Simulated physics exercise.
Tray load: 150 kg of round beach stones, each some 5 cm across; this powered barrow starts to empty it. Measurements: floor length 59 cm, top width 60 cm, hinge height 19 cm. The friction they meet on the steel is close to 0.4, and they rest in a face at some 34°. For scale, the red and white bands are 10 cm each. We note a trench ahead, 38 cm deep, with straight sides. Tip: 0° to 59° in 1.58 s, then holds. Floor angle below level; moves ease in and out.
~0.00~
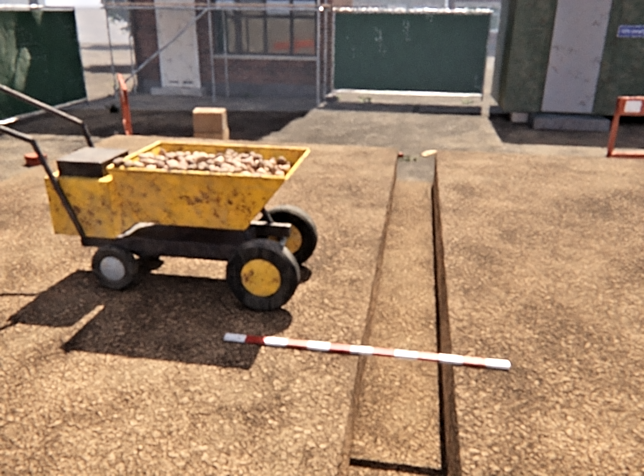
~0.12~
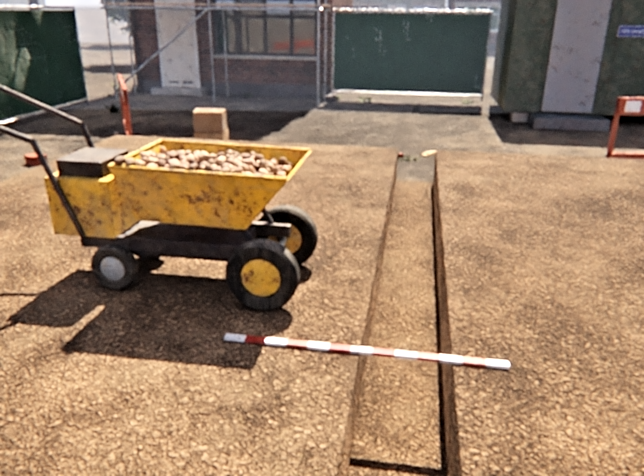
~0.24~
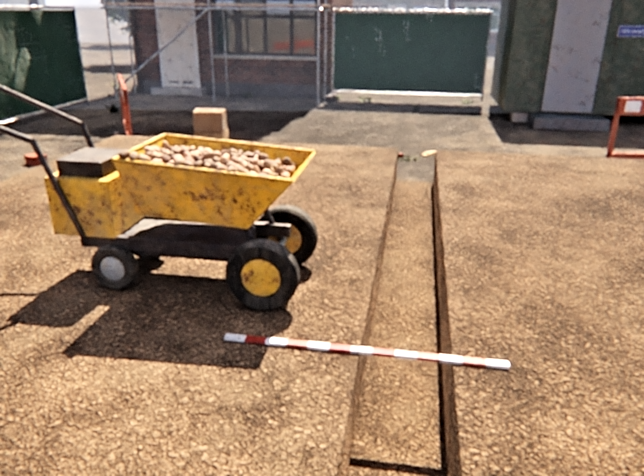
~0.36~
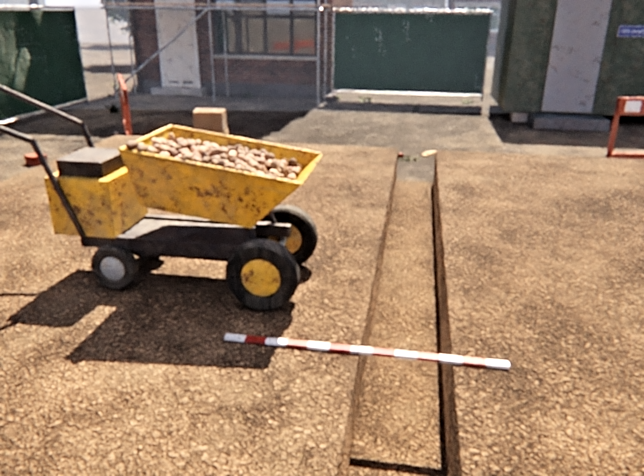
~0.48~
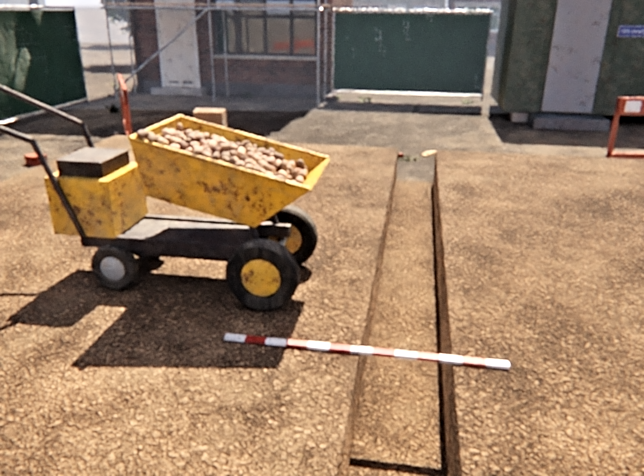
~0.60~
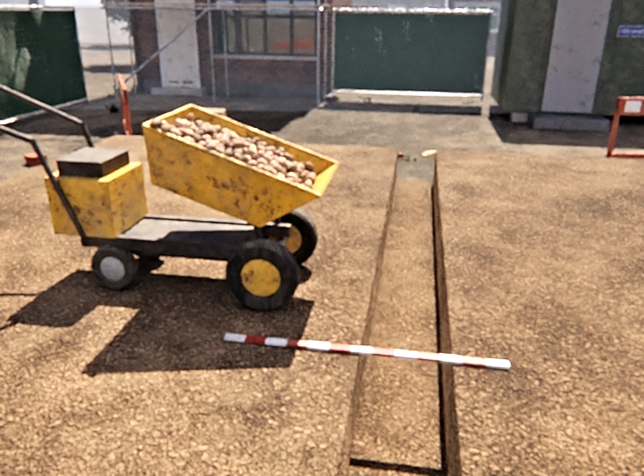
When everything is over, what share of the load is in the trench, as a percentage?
Close to 86 in a hundred.
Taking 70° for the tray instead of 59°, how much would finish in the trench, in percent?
Expect roughly 95 per cent.
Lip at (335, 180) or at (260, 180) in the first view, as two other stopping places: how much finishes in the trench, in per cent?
I'd say some 50 per cent and some 80 per cent.
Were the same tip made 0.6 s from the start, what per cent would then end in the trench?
It'd be some 65 per cent.
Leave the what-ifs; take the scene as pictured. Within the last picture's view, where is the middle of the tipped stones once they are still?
Resting centre: About (406, 344).
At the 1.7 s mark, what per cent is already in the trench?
Some 35 per cent of the load by that point.
After 1.2 s the floor is at 50°; 100 % in the tray; the foremost stones are at (366, 219).
After 1.7 s the floor is at 59°; 65 % in the tray, 35 % in the trench; the foremost stones are at (447, 328).
After 2.0 s the floor is at 59°; 41 % in the tray, 57 % in the trench, 2 % past the trench; the foremost stones are at (511, 302).
After 4.0 s the floor is at 59°; 12 % in the tray, 86 % in the trench, 2 % past the trench; the foremost stones are at (564, 296).
